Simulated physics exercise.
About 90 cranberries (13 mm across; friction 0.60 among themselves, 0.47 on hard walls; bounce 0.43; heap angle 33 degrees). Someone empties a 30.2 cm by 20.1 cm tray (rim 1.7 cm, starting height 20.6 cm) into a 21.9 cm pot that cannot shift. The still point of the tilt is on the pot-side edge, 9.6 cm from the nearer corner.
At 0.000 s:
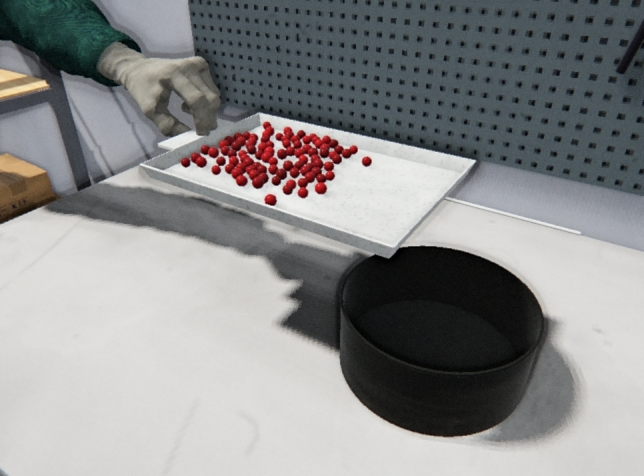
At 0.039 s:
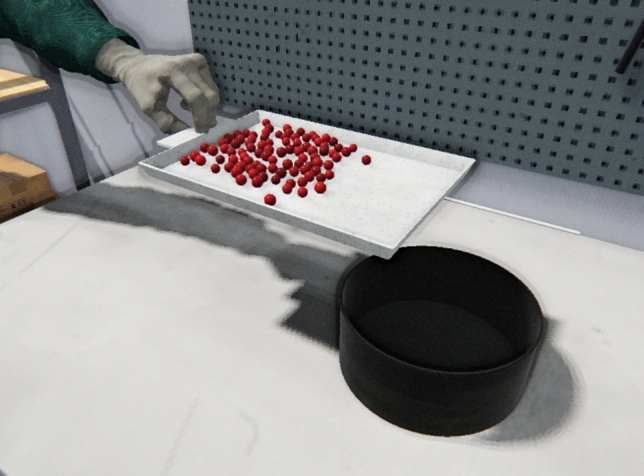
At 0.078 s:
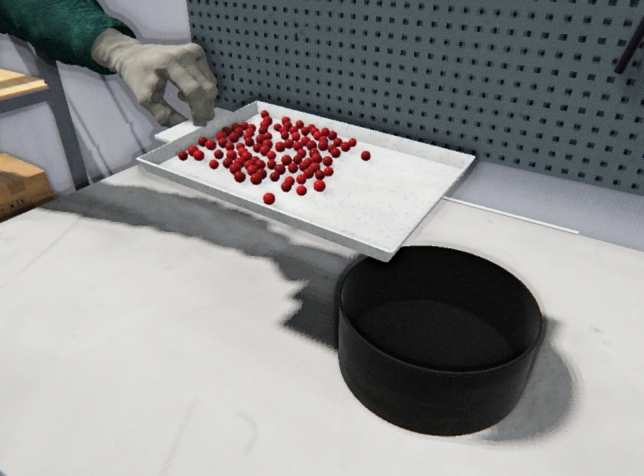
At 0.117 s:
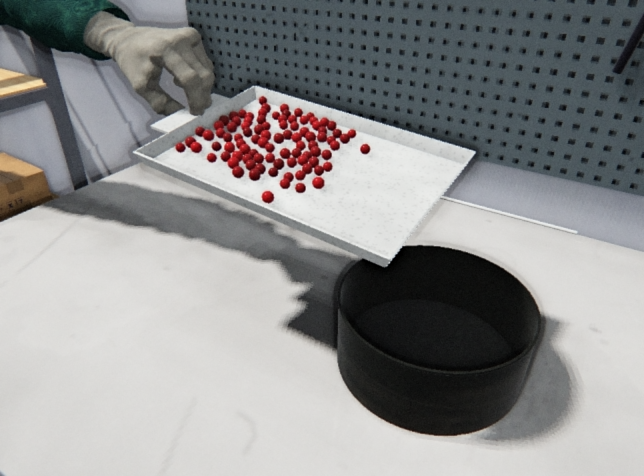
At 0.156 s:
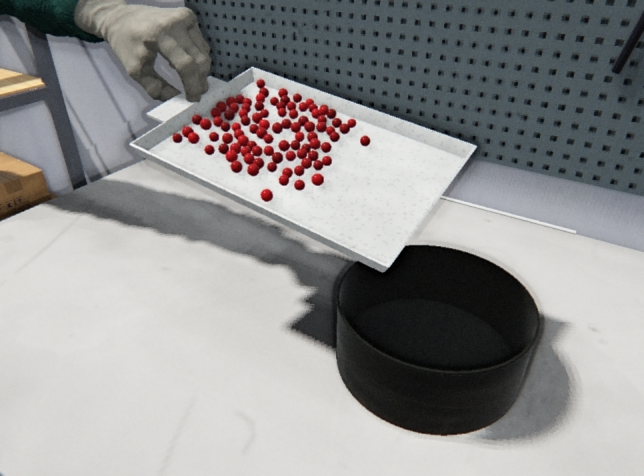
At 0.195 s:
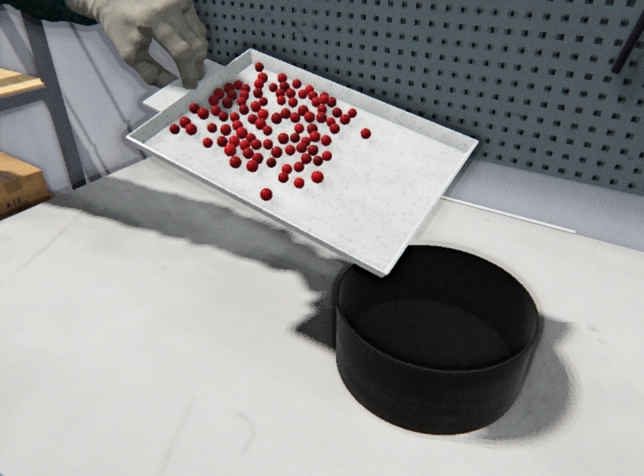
A gloved hand at the far left end of a shallow white tray of red berries, the tray tilting steadily beside a black pot.
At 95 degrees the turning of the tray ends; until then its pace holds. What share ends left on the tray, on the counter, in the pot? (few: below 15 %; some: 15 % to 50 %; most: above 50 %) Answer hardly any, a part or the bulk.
Tray hardly any, counter the bulk, pot a part.
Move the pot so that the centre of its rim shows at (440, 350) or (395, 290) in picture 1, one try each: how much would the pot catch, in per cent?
Some 70 and 55 per cent.
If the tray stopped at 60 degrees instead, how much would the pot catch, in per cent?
In that case some 15 per cent.
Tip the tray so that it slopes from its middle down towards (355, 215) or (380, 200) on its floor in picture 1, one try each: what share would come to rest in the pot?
About 35 and 60 per cent.
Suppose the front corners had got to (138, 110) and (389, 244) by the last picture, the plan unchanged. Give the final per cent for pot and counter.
Pot 85, counter 15.
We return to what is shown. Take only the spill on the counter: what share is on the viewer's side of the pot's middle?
Roughly 100 per cent.
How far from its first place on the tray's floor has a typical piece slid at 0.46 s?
About 8 cm.
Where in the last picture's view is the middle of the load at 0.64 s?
Near (339, 293).
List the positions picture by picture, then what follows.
In the first frame, tray tilt 0 degrees, front corners at (148, 163) and (390, 241); middle of the pieces at (282, 154); pot at (439, 299).
In the second frame, tray tilt 1 degrees, front corners at (147, 162) and (389, 243); middle of the pieces at (282, 152).
In the third frame, tray tilt 4 degrees, front corners at (145, 158) and (388, 246), lowest corner right front; middle of the pieces at (280, 147).
In the fourth frame, tray tilt 8 degrees, front corners at (142, 151) and (387, 252), lowest corner right front; middle of the pieces at (279, 138).
In the fifth frame, tray tilt 14 degrees, front corners at (138, 143) and (385, 259), lowest corner right front; middle of the pieces at (277, 128).
In the sixth frame, tray tilt 19 degrees, front corners at (135, 136) and (384, 266), lowest corner right front; middle of the pieces at (277, 119); pot at (435, 298). The tray's pace is about 140 degrees a second.
After 0.46 s, tilt 56 degrees; the tray holds 100 %, the pot 0 %.
After 0.64 s, tilt 82 degrees; the tray holds 50 %, the pot 5 %.
After 0.94 s, tilt 95 degrees; the tray holds 0 %, the pot 40 %.
By 1.7 s all is still; tray 0 %, counter 60 %, pot 40 %.
